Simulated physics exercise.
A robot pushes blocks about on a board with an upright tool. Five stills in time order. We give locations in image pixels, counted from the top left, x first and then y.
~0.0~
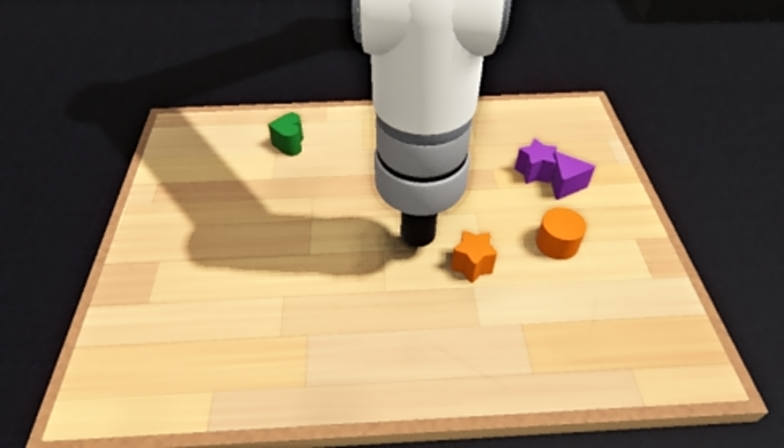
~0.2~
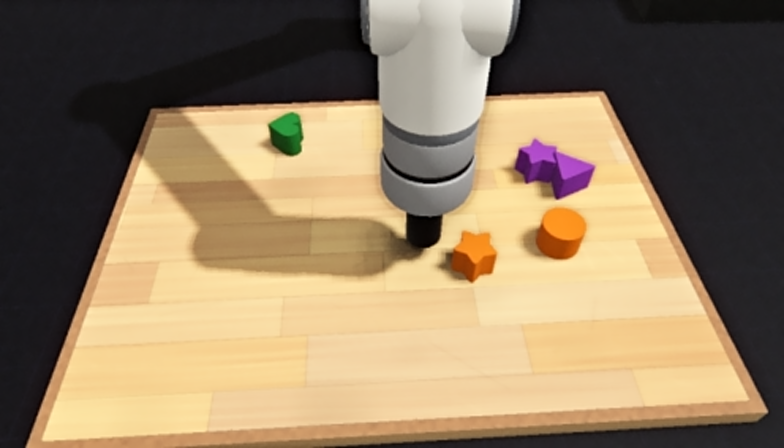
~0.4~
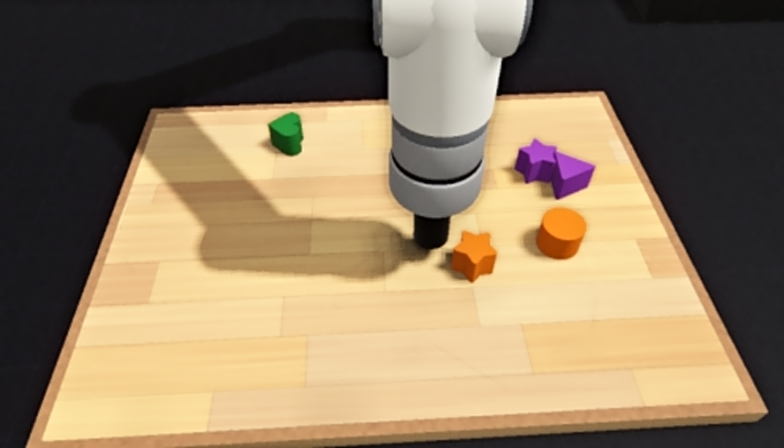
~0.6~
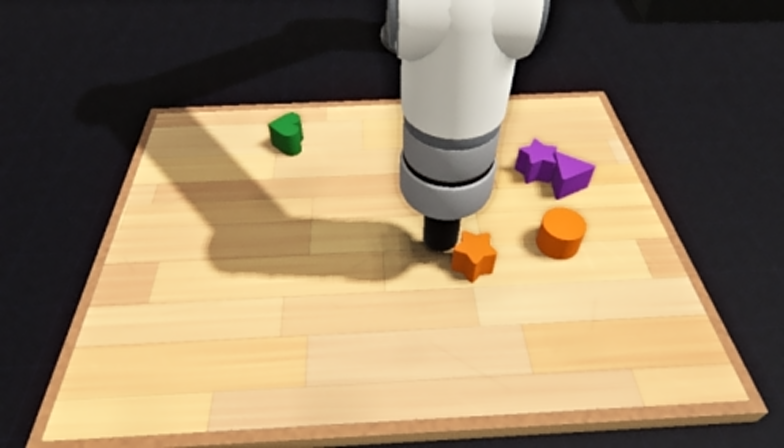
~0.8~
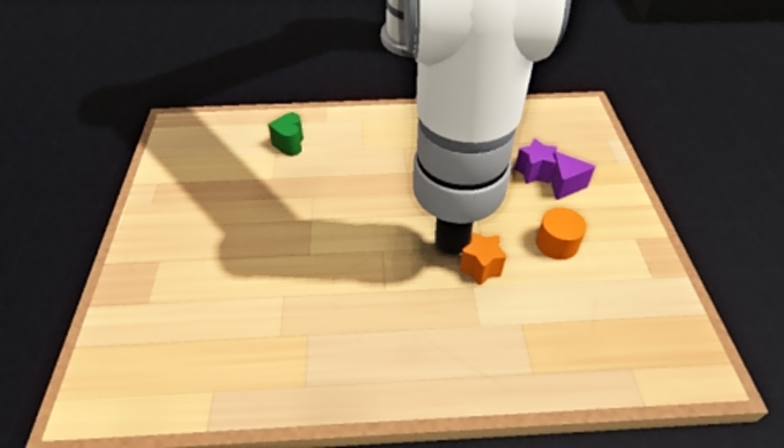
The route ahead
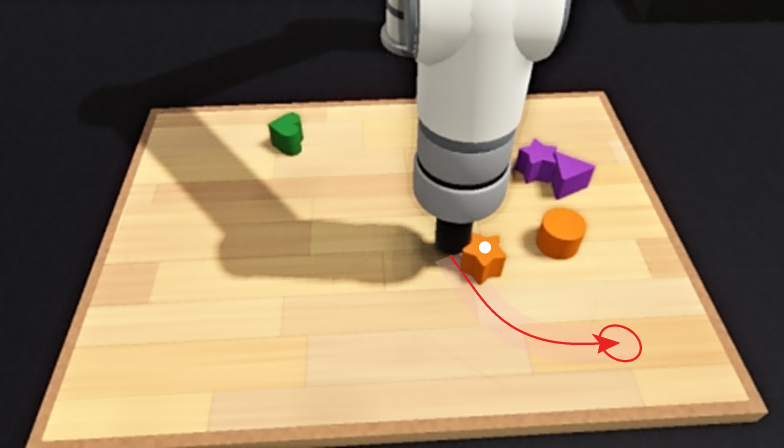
The robot's upright tool moves slowly right and nudges the orange star slightly right.
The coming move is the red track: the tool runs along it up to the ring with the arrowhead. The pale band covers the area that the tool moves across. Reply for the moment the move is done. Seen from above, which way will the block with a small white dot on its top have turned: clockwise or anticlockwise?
Looking down, my answer is that the block with a small white dot on its top rotates anticlockwise.
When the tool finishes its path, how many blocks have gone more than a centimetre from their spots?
I'd put the number at one.
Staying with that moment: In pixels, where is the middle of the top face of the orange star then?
Somewhere near (522, 271).
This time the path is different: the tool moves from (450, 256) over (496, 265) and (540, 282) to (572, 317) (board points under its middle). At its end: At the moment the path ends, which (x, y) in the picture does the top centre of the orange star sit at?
My prediction: (618, 297).
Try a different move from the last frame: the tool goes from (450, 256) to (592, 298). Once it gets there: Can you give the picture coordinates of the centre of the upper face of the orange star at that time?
Its top middle will sit at (638, 294).
The line goes from (450, 256) via (486, 304) and (547, 341), ending at (620, 343); the dot is on the orange star.
The first path, step by step. One third of the way, tool at (490, 291); orange star at (519, 269), turned 60° anticlockwise.
Two thirds of the way, tool at (554, 327); orange star at (522, 271), turned 80° anticlockwise.
At the end, tool at (629, 329); orange star at (522, 271), turned 80° anticlockwise.
